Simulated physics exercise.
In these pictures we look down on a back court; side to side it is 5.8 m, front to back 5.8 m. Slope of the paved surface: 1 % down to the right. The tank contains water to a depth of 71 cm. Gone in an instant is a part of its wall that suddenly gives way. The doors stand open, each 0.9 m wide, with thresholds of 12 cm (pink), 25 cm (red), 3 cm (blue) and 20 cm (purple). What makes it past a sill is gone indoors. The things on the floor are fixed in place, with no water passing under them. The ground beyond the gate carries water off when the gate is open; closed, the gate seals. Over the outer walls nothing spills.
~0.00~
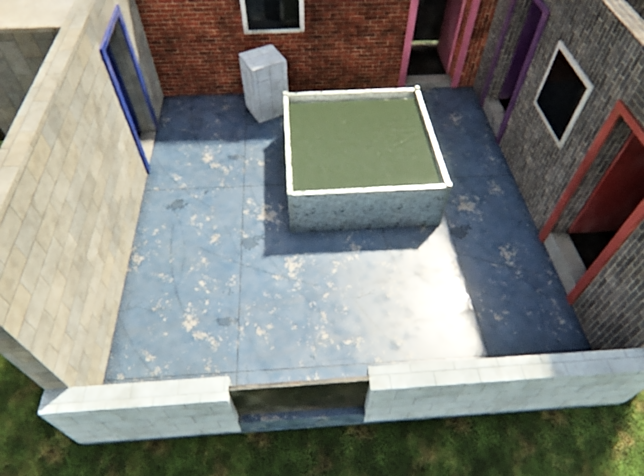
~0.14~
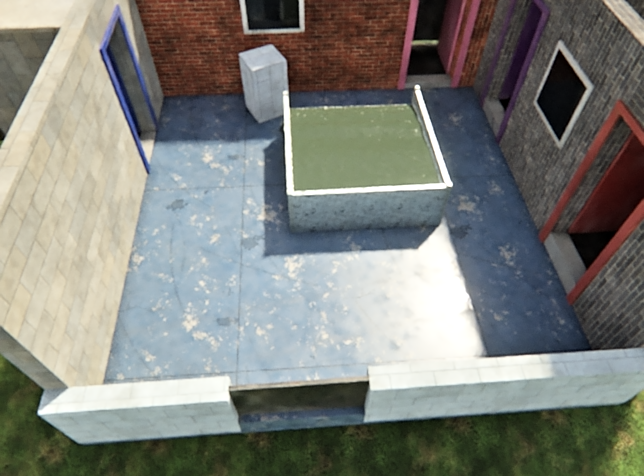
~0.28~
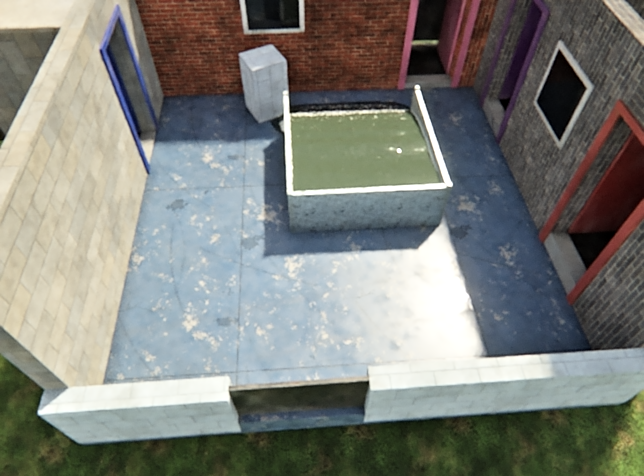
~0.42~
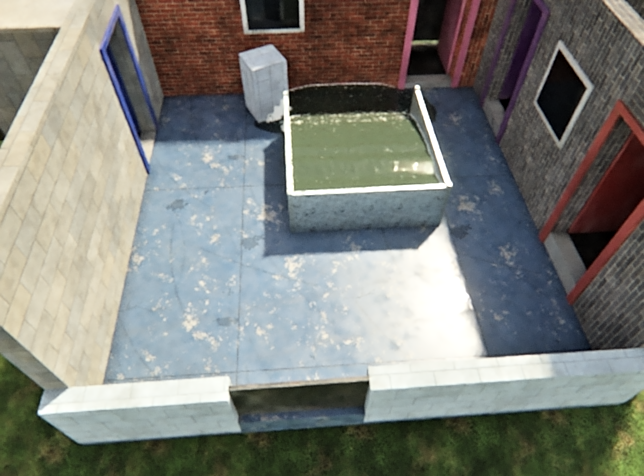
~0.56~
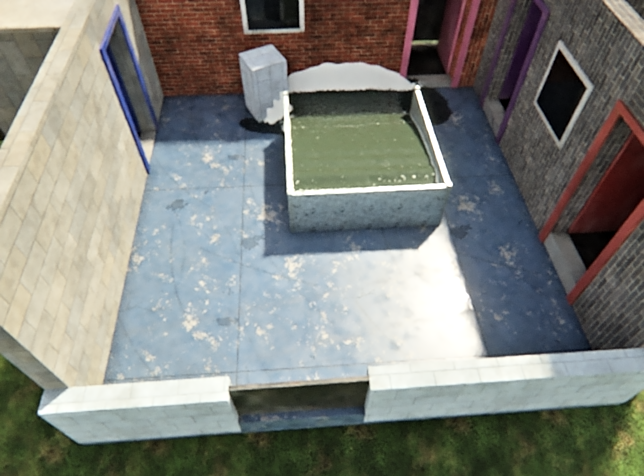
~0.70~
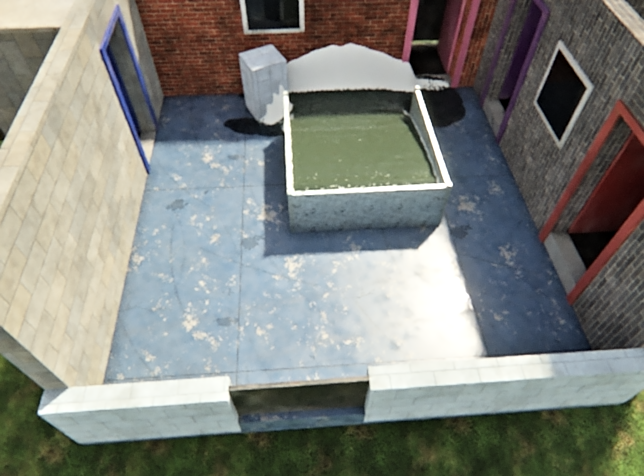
Green water sat still in a raised tank in a walled blue courtyard until the tank's far side vanished, then poured out the back, spreading behind it toward the brick wall and around both back corners.
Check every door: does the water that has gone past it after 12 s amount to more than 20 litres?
Pink door: It does. Red door: It does not. Blue door: It does. Purple door: It does.
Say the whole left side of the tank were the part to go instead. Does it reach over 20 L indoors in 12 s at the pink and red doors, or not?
Here's how it goes: Pink falls short, red falls short.
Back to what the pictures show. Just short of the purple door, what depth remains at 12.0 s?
Depth: ~ 9.5 cm.
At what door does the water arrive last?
Last comes the red one.
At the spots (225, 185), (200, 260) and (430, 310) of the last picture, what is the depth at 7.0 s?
Depths in turn: Roughly 2, 3 and 8 centimetres.
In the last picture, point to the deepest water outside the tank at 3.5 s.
It's at about (467, 97) in the last picture.
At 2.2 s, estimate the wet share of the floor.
Near 40 per cent is wet.
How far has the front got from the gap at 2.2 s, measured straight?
That's near 3.4 m in a straight line.
After 1.4 s water covers 20 % of the floor and is deepest (61 cm) near (292, 97); pink door 25 cm at the sill, 15 L in, red door not reached, blue door not reached, purple door 7 cm at the sill, 0 L in.
After 2.2 s water covers 40 % of the floor and is deepest (51 cm) near (464, 91); pink door 24 cm at the sill, 58 L in, red door not reached, blue door 8 cm at the sill, 1 L in, purple door 32 cm at the sill, 7 L in.
After 3.5 s water covers 70 % of the floor and is deepest (29 cm) near (467, 97); pink door 25 cm at the sill, 136 L in, red door 5 cm at the sill, 0 L in, blue door 10 cm at the sill, 45 L in, purple door 27 cm at the sill, 73 L in.
After 7.0 s water covers 95 % of the floor and is deepest (20 cm) near (476, 97); pink door 16 cm at the sill, 212 L in, red door 12 cm at the sill, 0 L in, blue door 5 cm at the sill, 75 L in, purple door 17 cm at the sill, 85 L in.
After 12.0 s water covers 100 % of the floor and is deepest (12 cm) near (273, 122); pink door 10 cm at the sill, 225 L in, red door 11 cm at the sill, 0 L in, blue door 7 cm at the sill, 88 L in, purple door 9 cm at the sill, 85 L in.
